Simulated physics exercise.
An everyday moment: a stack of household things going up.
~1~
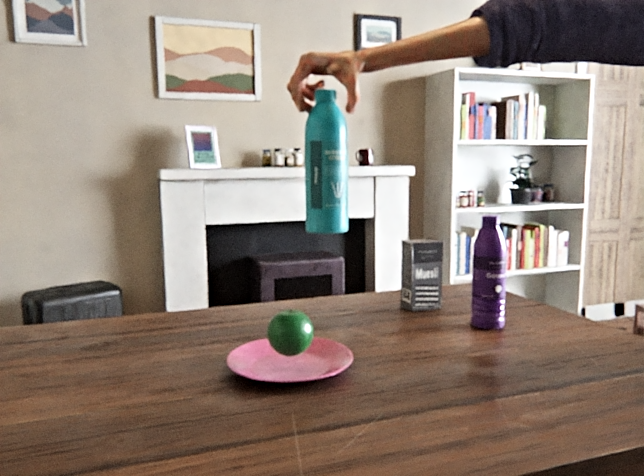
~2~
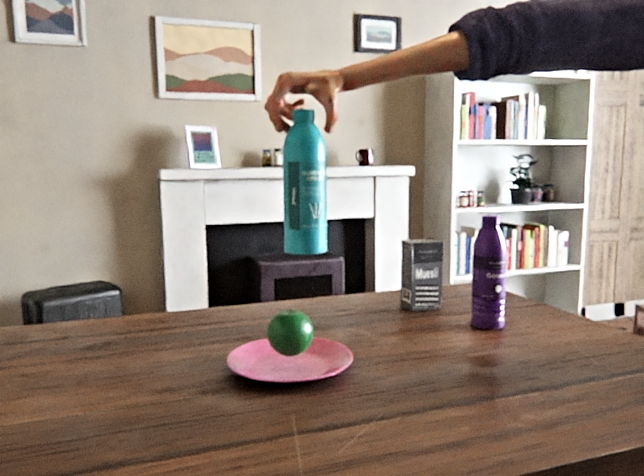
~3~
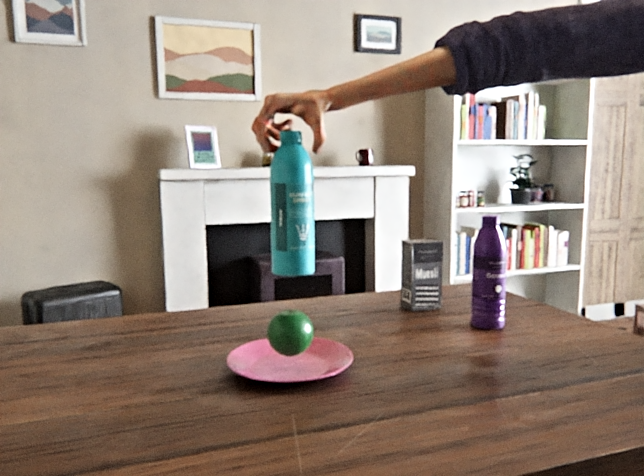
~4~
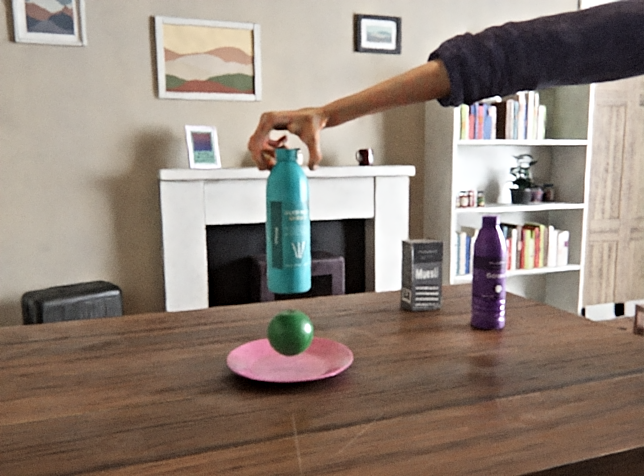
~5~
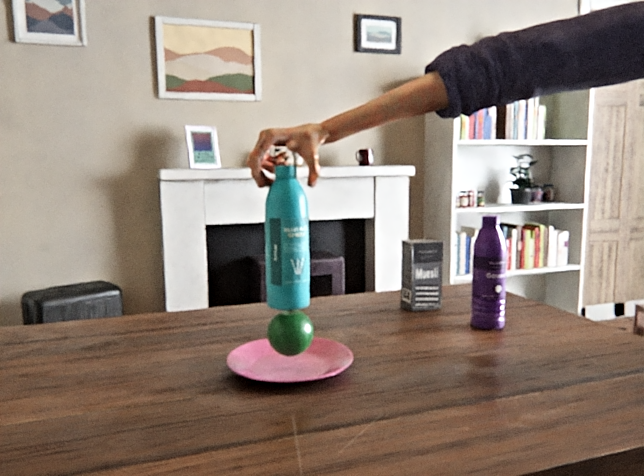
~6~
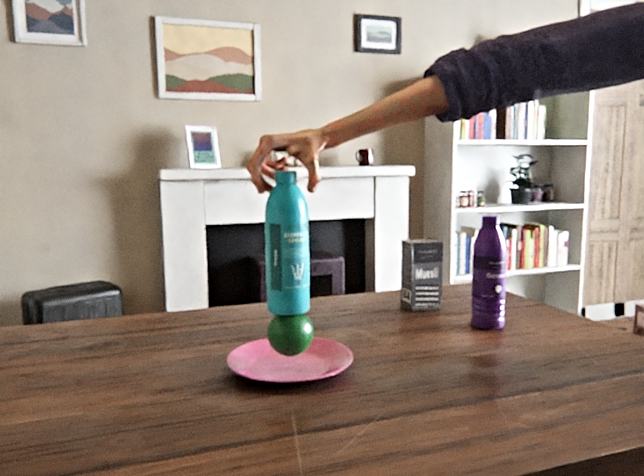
In a living room, a hand reaching in from the right holds a turquoise bottle by its top above a green ball-like object on a pink plate, with a grey carton and purple bottle nearby. The hand lowers the bottle, shifting it slightly left, then sets it on the green object and keeps holding it.
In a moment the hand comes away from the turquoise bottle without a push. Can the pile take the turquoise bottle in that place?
As it turns out, it gives way.
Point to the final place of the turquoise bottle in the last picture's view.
Near (176, 361).
Then, 0.70 s after the last picture, turquoise bottle now fallen.
Then, 0.80 s after the last picture, things are still on the move.
At rest, fallen, turquoise bottle; the other 4 in place. Seen from the same camera at the end, turquoise bottle near (176, 361). The pile loses its balance.
